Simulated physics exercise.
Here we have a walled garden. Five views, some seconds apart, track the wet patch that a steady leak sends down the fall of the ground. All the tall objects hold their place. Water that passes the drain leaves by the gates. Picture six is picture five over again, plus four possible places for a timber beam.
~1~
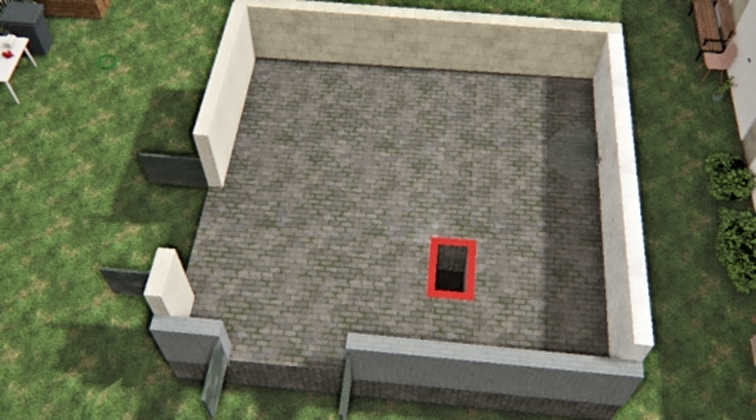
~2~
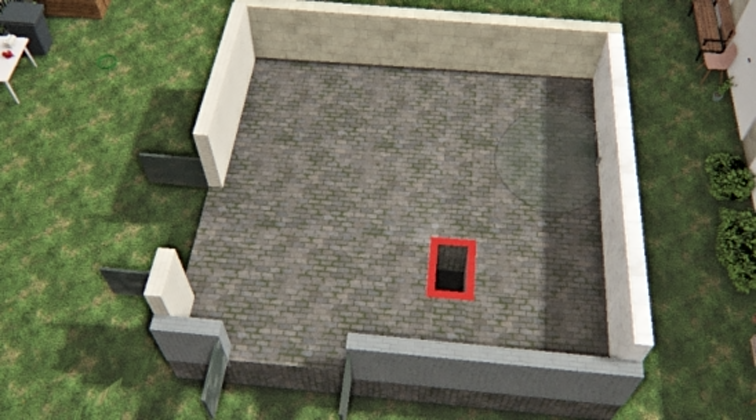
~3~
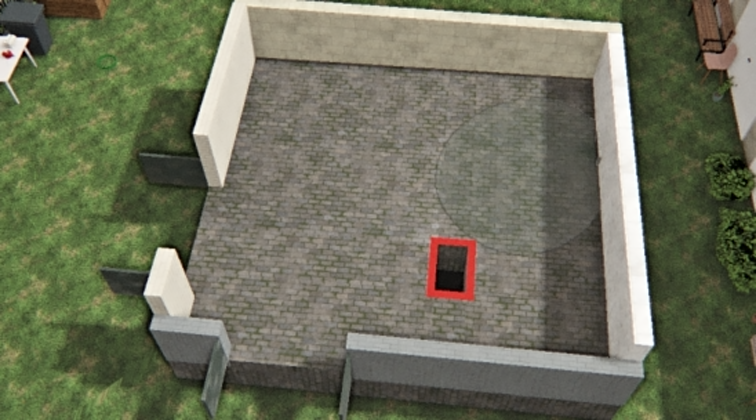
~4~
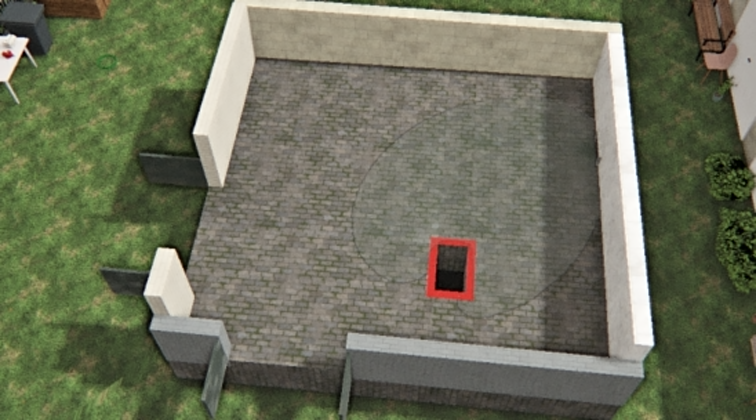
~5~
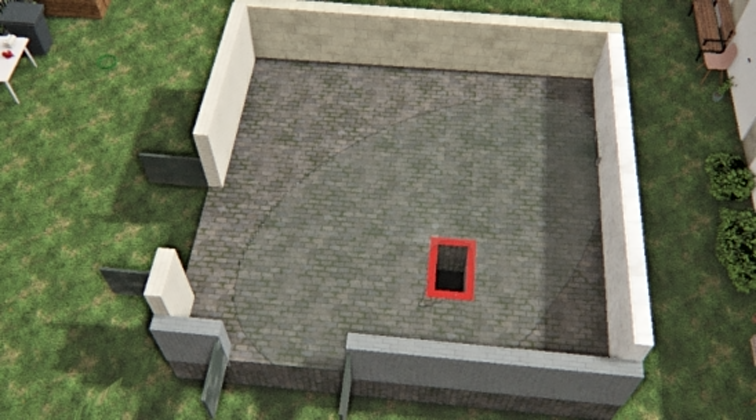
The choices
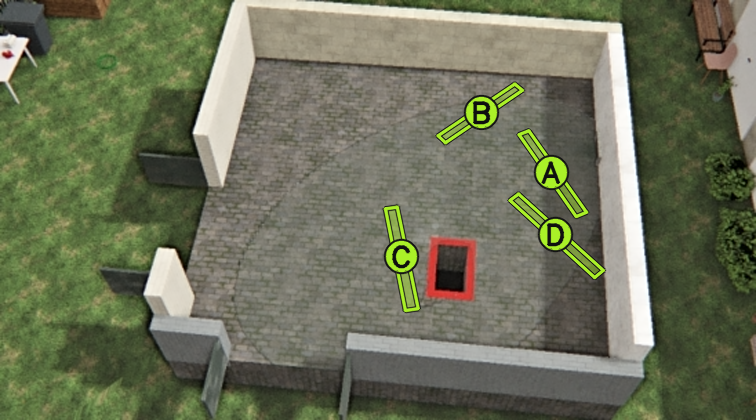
A thin, faint sheet of water appears as a small patch beside the right wall of a paved, walled garden. It spreads leftward in a widening curve across the paving, reaches the red-edged drain pit, then passes around it and extends over much of the ground while the walls and open gates stay still.
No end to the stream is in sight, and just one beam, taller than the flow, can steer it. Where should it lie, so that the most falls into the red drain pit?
C works best here.
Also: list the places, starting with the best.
Best to worst: C, B, D, A.
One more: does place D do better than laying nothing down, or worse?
Place D is worse.
On the marked copy, A from (523, 132) to (581, 214); B from (441, 139) to (518, 87); C from (391, 208) to (411, 309); D from (514, 197) to (599, 273).
For place A, about 3 % of the stream runs into the red drain pit, about 96 % out by the gates.
For place B, about 28 % of the stream runs into the red drain pit, about 72 % out by the gates.
For place C, about 45 % of the stream runs into the red drain pit, about 55 % out by the gates.
For place D, about 11 % of the stream runs into the red drain pit, about 89 % out by the gates.
